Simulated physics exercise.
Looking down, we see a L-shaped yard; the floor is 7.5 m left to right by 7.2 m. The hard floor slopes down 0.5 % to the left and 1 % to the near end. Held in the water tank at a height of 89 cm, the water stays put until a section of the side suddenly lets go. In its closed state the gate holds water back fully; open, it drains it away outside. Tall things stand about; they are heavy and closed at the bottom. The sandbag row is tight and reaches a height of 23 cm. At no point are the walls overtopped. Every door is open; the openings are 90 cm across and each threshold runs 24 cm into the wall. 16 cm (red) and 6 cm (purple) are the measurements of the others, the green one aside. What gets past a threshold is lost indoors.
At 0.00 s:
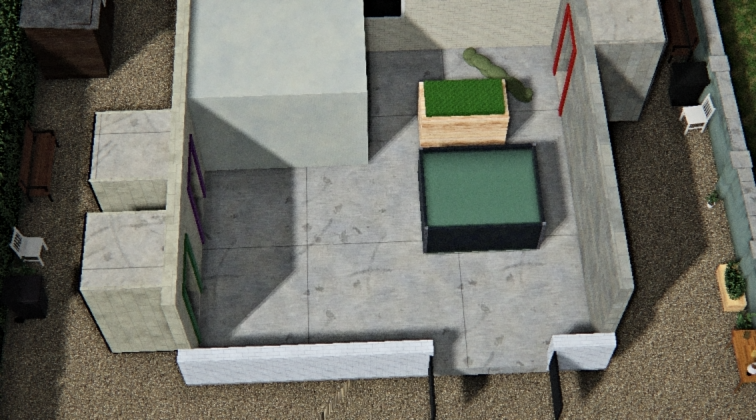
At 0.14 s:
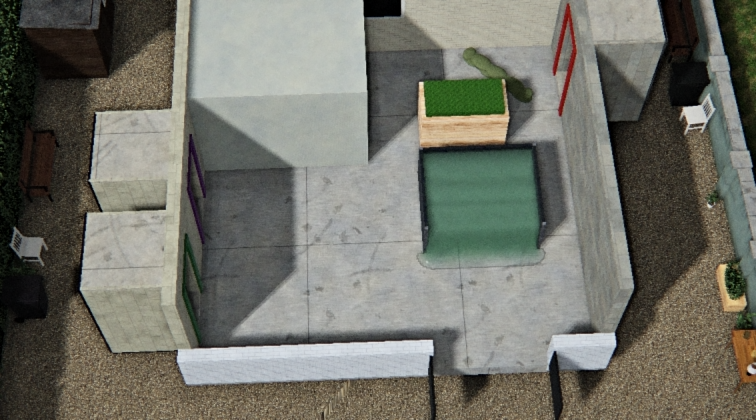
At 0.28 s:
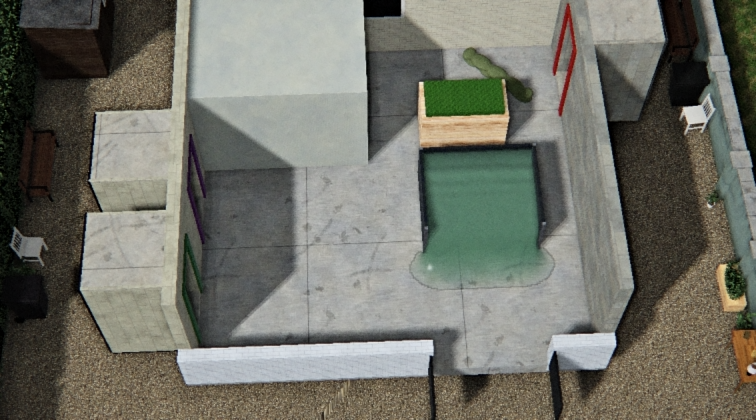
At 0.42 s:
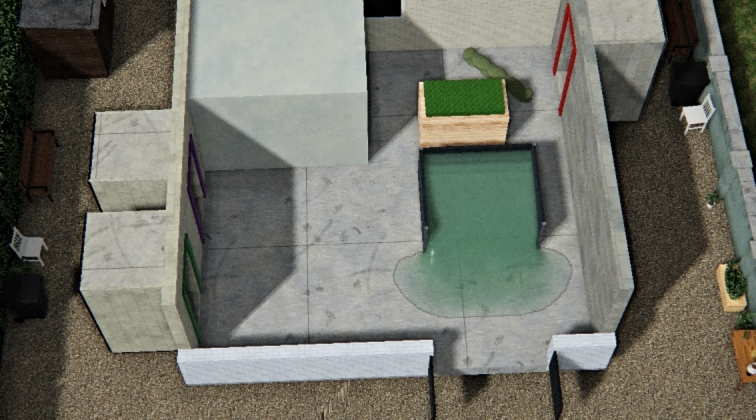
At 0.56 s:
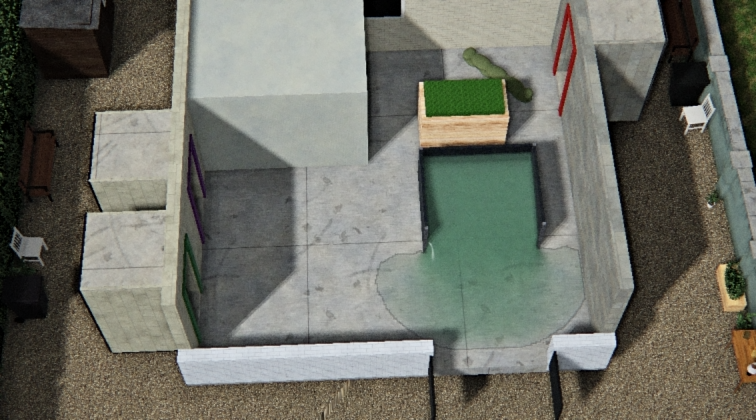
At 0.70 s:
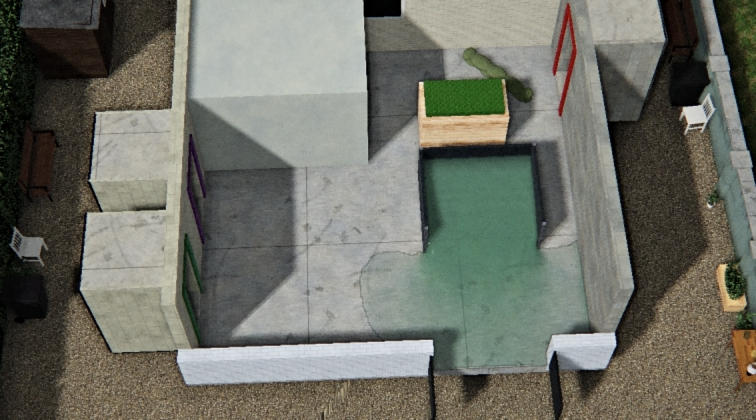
Green-tinted water pours from the near side of a dark-walled tank in a walled yard, spreading over the grey floor in a widening rounded sheet toward the near wall and its opening, while the planter behind stays still.
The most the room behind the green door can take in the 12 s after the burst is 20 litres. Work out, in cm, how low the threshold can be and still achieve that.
It can be no lower than about 11.5 cm.
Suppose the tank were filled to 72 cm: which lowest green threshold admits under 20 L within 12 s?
Step height: Approx. 8.5 cm.
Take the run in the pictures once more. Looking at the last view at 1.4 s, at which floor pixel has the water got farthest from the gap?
Around (294, 363).
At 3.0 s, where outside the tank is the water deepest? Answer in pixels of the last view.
Around (208, 366).
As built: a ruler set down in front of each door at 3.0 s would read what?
Red door 0 cm, purple door 0 cm, green door 17 cm.
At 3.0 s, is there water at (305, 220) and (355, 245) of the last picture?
I'd call the first spared by the flood and the second spared by the flood.
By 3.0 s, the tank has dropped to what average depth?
About 13 centimetres on average.
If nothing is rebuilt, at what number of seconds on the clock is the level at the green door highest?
Peak time: About 3.2 s.
After 1.4 s water covers 30 % of the floor, deepest (46 cm) near (579, 351); it has not reached the green door.
After 3.0 s water covers 40 % of the floor, deepest (24 cm) near (208, 366); 17 cm at the green door, 3 litres in over its 11 cm threshold.
After 12.0 s water covers 85 % of the floor, deepest (6 cm) near (199, 367); 6 cm at the green door, 25 litres in over its 11 cm threshold.
At the green door as built, the water arrived by 2.6 s and peaked near 18 cm at 3.2 s.
Run again over the same 12 s with other heights there, 29 litres in over 10.5 cm, 9 litres over 14 cm. The limit of 20 litres is kept from about 11.5 cm up.
